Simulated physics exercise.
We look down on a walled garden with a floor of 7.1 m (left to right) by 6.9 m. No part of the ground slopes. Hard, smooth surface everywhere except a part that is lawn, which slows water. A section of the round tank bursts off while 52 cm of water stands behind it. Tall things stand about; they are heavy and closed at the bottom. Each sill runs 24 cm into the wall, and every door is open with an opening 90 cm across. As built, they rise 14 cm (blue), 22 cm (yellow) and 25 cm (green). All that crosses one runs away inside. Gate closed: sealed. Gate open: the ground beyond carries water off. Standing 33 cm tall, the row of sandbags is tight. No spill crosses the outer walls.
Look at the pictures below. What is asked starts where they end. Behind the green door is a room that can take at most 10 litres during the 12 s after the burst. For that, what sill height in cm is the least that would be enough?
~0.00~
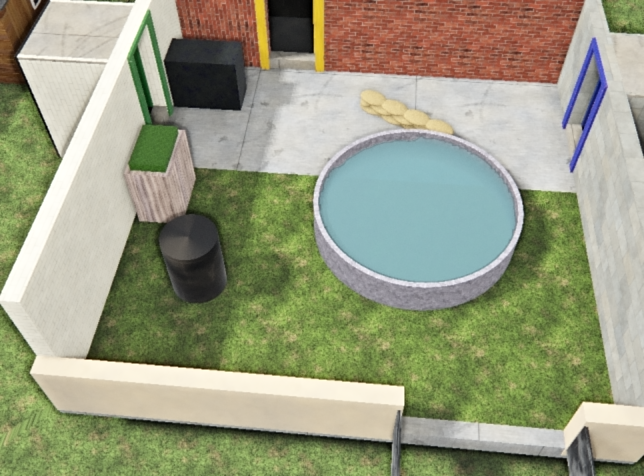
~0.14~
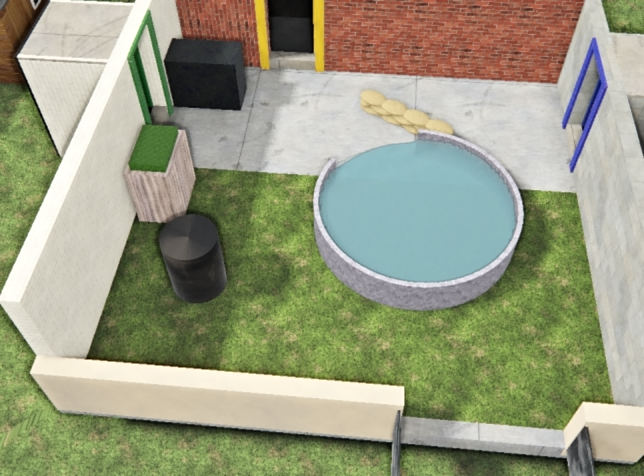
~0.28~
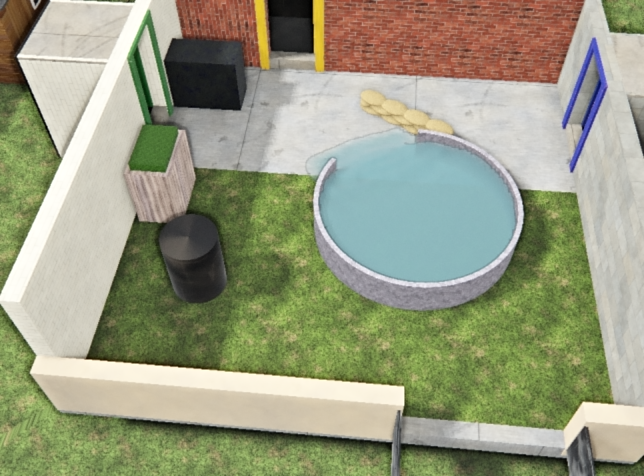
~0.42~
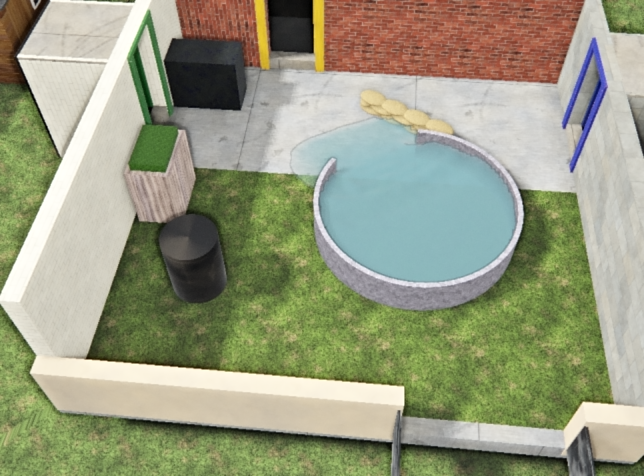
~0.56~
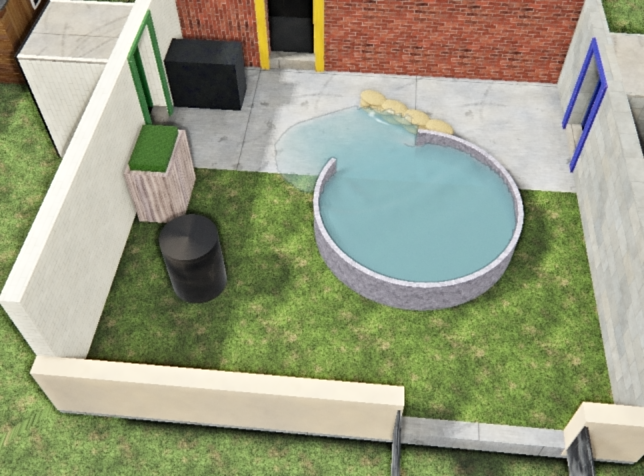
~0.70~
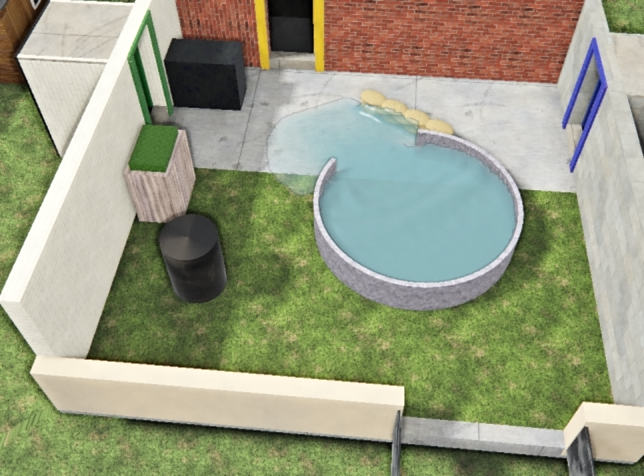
A sill of about 22 cm would just do.
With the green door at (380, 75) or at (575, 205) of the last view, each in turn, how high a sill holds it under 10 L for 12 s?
Roughly 11.5 cm for the first and 6.5 cm for the second.
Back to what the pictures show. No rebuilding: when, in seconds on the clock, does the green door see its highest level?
I'd say near 3.8 seconds.
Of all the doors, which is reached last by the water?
That is the blue door.
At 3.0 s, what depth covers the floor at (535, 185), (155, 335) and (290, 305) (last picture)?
Some 1, 0 and 0 cm.
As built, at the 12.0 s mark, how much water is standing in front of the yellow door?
It comes to about 10.0 centimetres deep.
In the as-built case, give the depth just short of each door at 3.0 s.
Reading in centimetres: Blue = 0, yellow = 31, green = 23.
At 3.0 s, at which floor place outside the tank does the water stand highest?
About (193, 77).
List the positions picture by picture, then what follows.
In the first picture, still water, 52 cm deep, in the round tank at (417, 204); the green door at (152, 89) is dry.
In the second picture, the gap is on the far side, the front 0.3 m out at a hidden place; the back of the round tank holds 52 cm.
In the third picture, the front is at (313, 159), 0.7 m from the gap on the far side; 1.1 m2 of floor is wet, 52 cm left at the back.
In the fourth picture, the gap is on the far side, the front 1.0 m out at (305, 144); the back of the round tank holds 52 cm.
In the fifth picture, the front is at (301, 125), 1.5 m from the gap on the far side; 2.9 m2 of floor is wet, 52 cm left at the back.
In the sixth picture, the gap is on the far side, the front 1.7 m out at (296, 115); the back of the round tank holds 52 cm; 1.9 m in a straight line remain to the green door at (152, 89).
After 1.4 s water covers 20 % of the floor, deepest (35 cm) near (369, 120); it has not reached the green door.
After 3.0 s water covers 35 % of the floor, deepest (46 cm) near (193, 77); 23 cm at the green door, 0 litres in over its 25 cm sill.
After 12.0 s water covers 95 % of the floor, deepest (11 cm) near (347, 139); 8 cm at the green door, 2 litres in over its 25 cm sill.
At the green door as built, the water arrived by 2.1 s and peaked near 24 cm at 3.8 s.
Run again over the same 12 s with other heights there, 32 litres in over 19 cm, 1 litre over 26 cm. The limit of 10 litres is kept from about 22 cm up.
